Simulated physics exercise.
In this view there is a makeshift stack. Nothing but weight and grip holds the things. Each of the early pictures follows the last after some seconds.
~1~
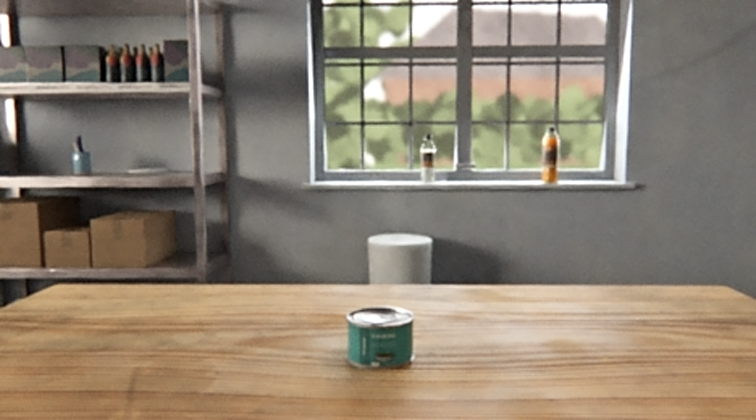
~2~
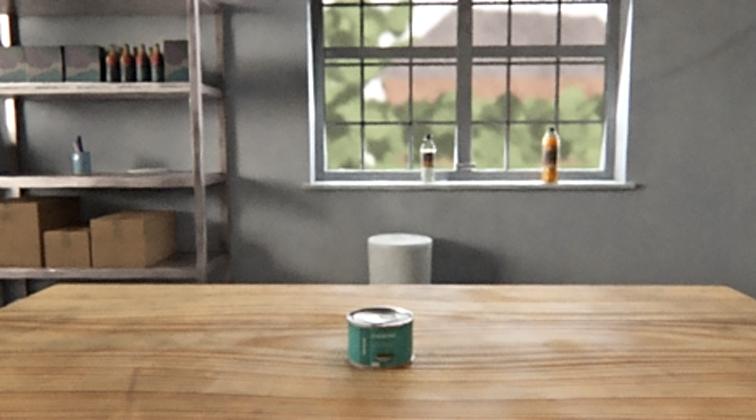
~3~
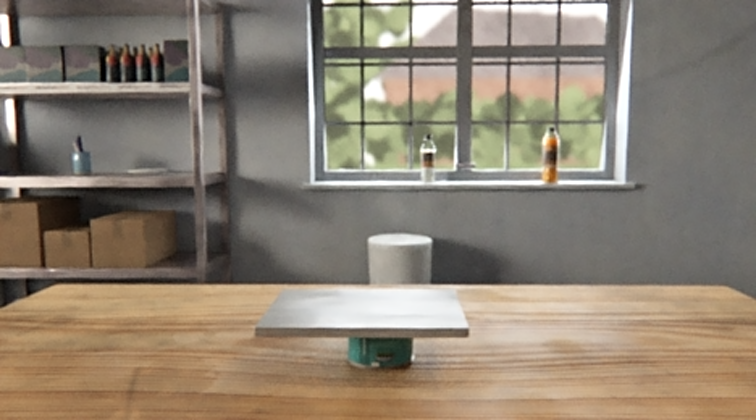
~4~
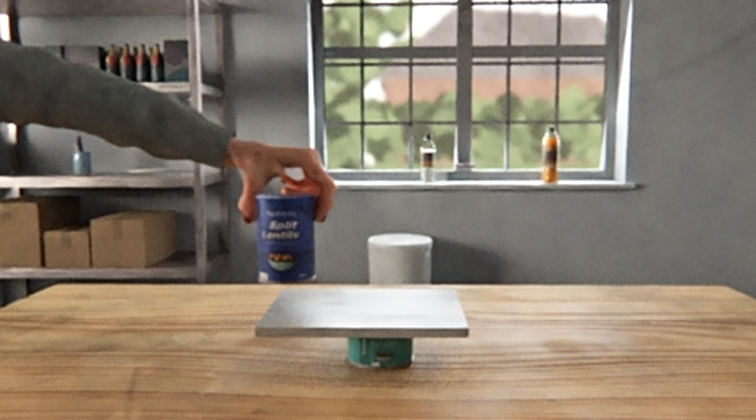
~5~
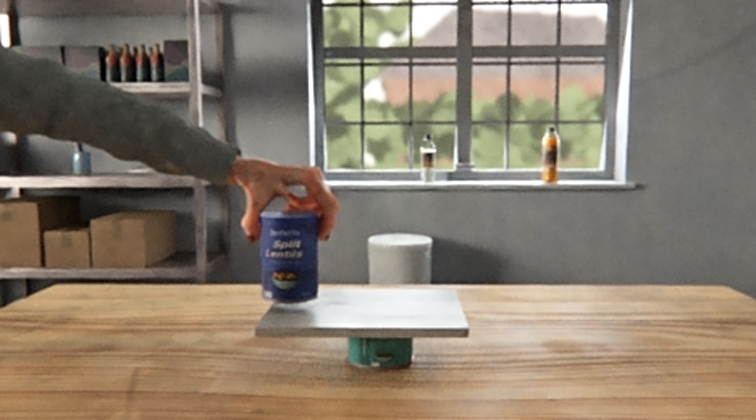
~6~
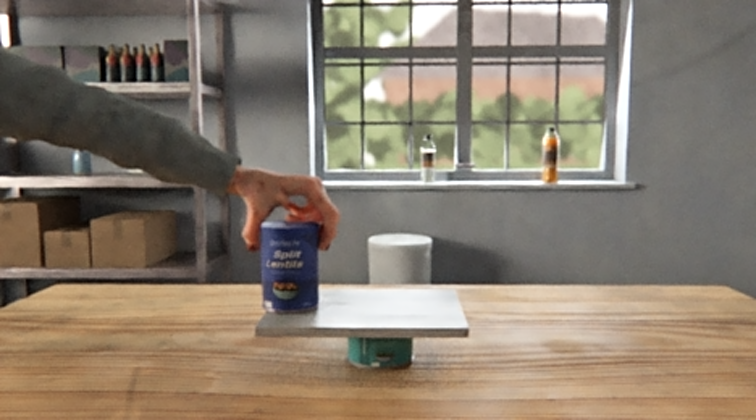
A hand lowering a blue tin of split lentils onto the left end of a board resting on a small green tin.
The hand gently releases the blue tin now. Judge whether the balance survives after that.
The balance is lost.
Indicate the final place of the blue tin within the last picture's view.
At about (224, 326).
Then, 0.30 s later than the last frame, blue tin now fallen; white board tilted by 35°.
Then, 0.50 s later than the last frame, white board tilted by 10°.
Then, 0.90 s later than the last frame, white board moved a little.
When it is over, fallen, blue tin; the other 2 as before. End places, in pixels of the last picture, blue tin near (224, 327). The stack loses its balance.
